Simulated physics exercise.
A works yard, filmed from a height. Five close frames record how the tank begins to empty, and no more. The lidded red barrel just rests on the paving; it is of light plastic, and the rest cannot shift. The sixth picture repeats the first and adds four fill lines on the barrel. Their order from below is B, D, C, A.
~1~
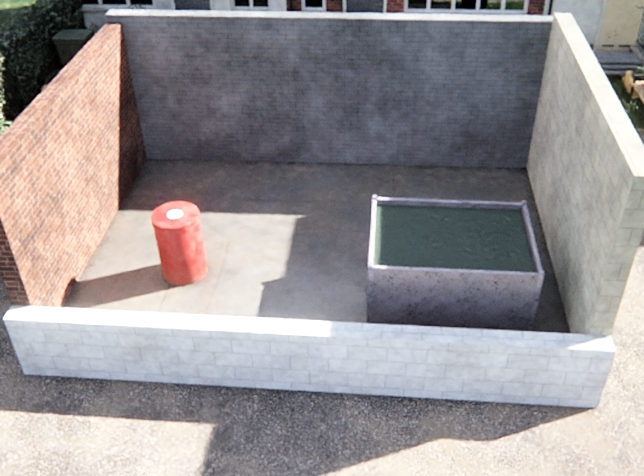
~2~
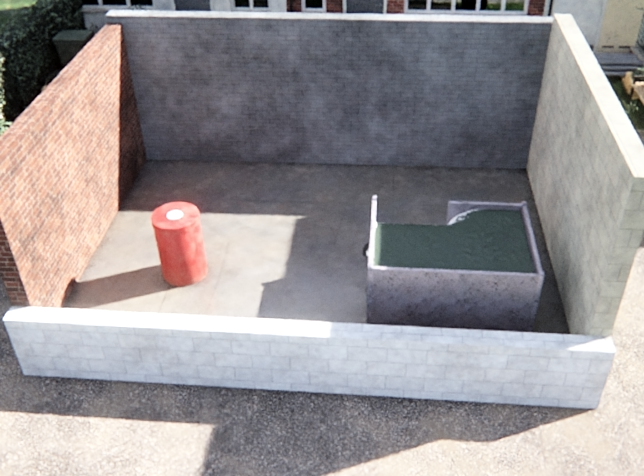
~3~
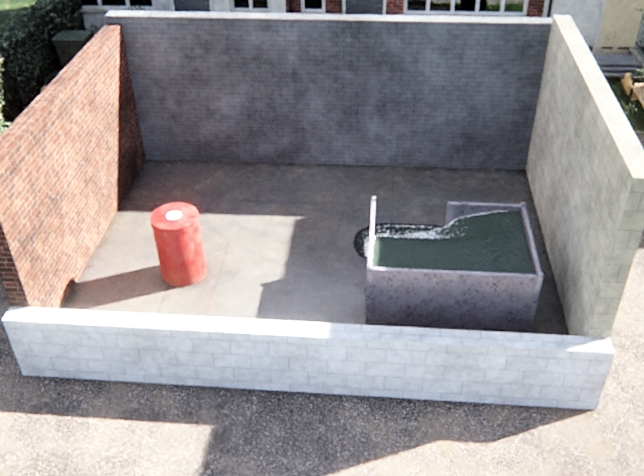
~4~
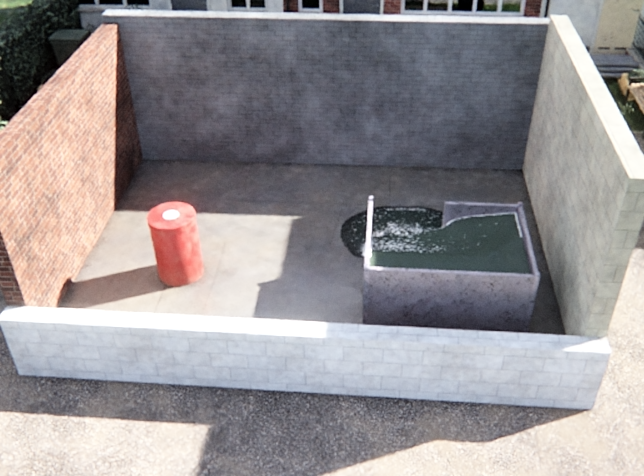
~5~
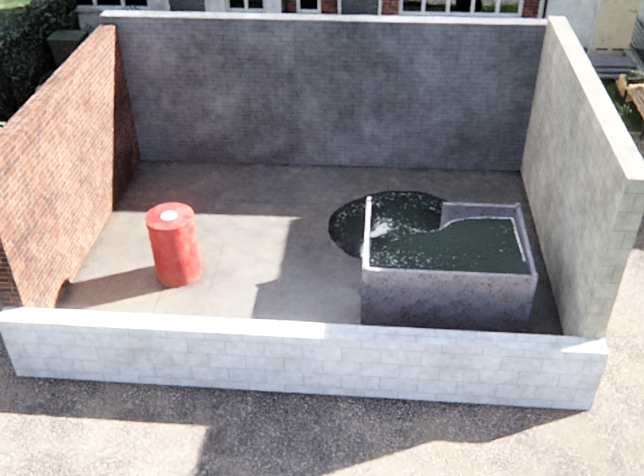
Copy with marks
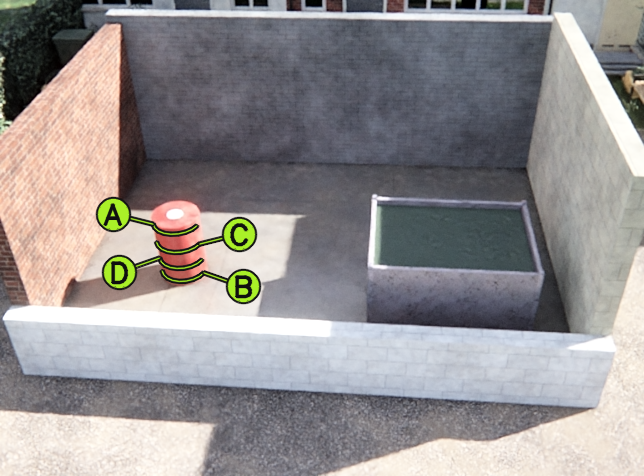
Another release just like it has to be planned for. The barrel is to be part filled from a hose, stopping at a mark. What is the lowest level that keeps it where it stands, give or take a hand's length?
Use level B.
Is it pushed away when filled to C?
No, not at all.
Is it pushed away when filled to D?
No, that is safe.
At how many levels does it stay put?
All of them.
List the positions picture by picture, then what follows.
In the first frame, lid of the red barrel at (176, 215); tank full, its middle at (451, 238).
In the second frame, water covers 2 % of the ground, mostly out of sight from here.
In the third frame, water covers 4 % of the ground, mostly out of sight from here.
In the fourth frame, 7 % of the ground wet, in view closest to the barrel at (351, 240).
In the fifth frame, lid of the red barrel at (170, 216); 11 % of the ground wet, in view closest to the barrel at (341, 238).
On the marked copy, A at (170, 234); B at (179, 281); C at (174, 252); D at (176, 268); from the bottom up B, D, C, A.
For level A, it does not move.
For level B, it does not move.
For level C, it does not move.
For level D, it does not move.
